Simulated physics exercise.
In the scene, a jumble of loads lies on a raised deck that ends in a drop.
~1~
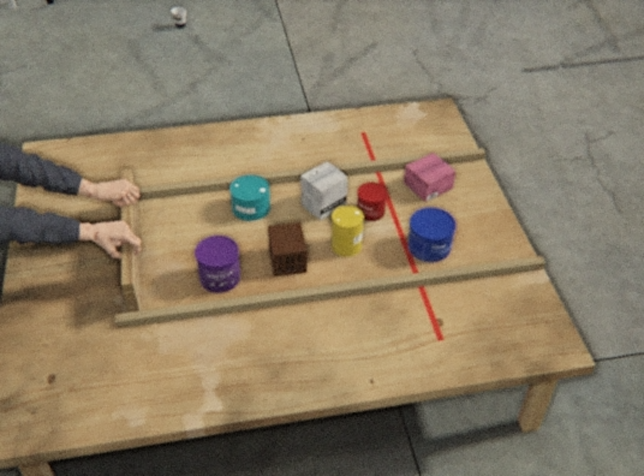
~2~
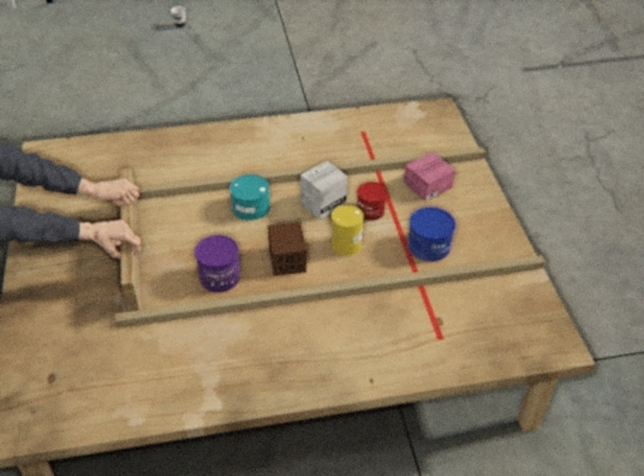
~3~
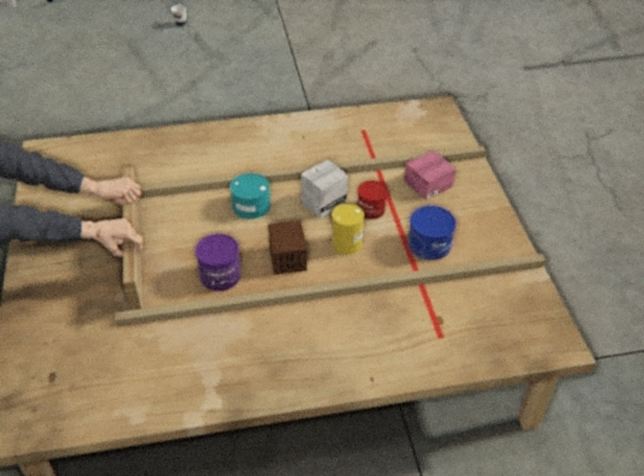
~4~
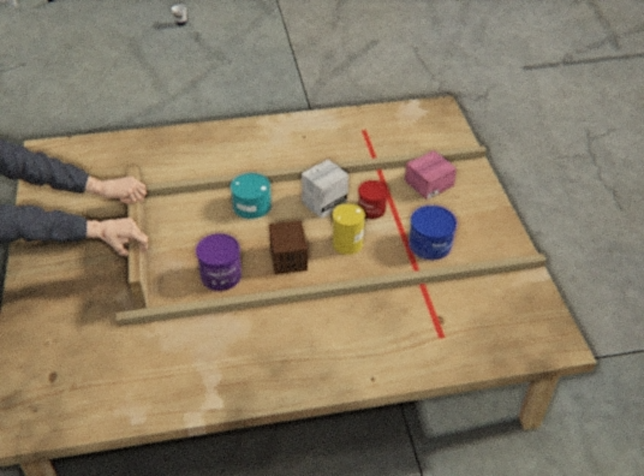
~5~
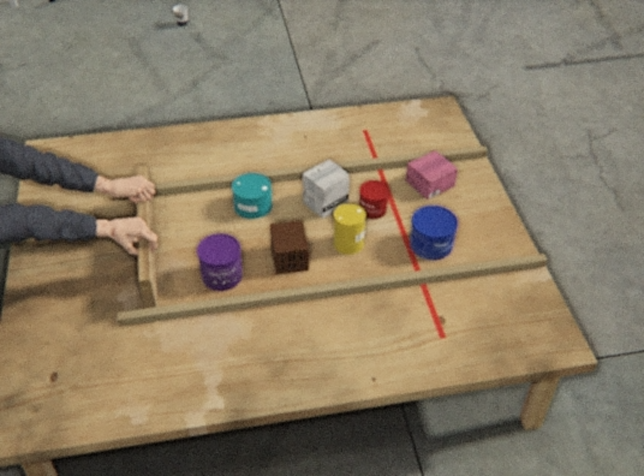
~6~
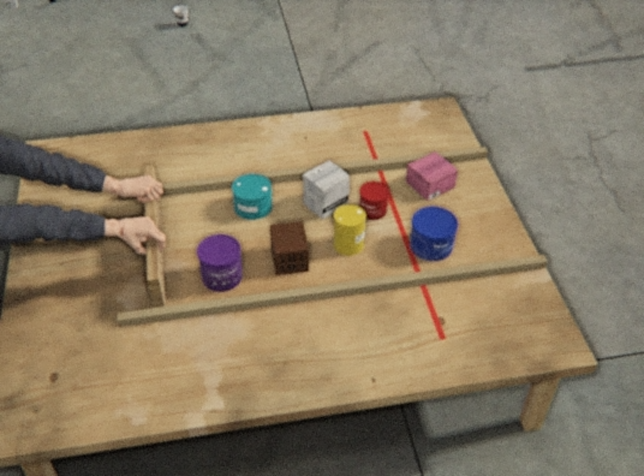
Two hands sliding a wooden plank slowly rightward between rails on a table, with colourful containers and boxes sitting apparently still.
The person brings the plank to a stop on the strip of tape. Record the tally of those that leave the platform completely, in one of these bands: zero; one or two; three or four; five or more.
Not one drops.
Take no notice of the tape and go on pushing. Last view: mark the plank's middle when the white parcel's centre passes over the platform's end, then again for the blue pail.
The middle would be close to (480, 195) and then close to (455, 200).
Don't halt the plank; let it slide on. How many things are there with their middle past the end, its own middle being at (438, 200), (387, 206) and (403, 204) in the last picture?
Respectively, 1, 0 and 0.
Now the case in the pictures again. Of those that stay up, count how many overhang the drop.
I count 0 overhanging.
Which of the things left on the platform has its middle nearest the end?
Pink parcel.
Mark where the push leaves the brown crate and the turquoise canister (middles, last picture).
You'll see the brown crate at (437, 216), with the turquoise canister at (404, 173).
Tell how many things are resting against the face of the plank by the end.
I count 2 of them.
Soon after, none off yet; pink parcel at rest near (431, 176); blue pail at rest near (433, 234); red pail at rest near (374, 201).
Then, none off yet; pink parcel at rest near (431, 176); blue pail at rest near (433, 234); red pail moved a little near (383, 203).
Further on, none off yet; pink parcel moved a little near (437, 172); blue pail moved a little near (442, 236); red pail moved well along near (428, 192).
At rest, the number that fall off is zero.
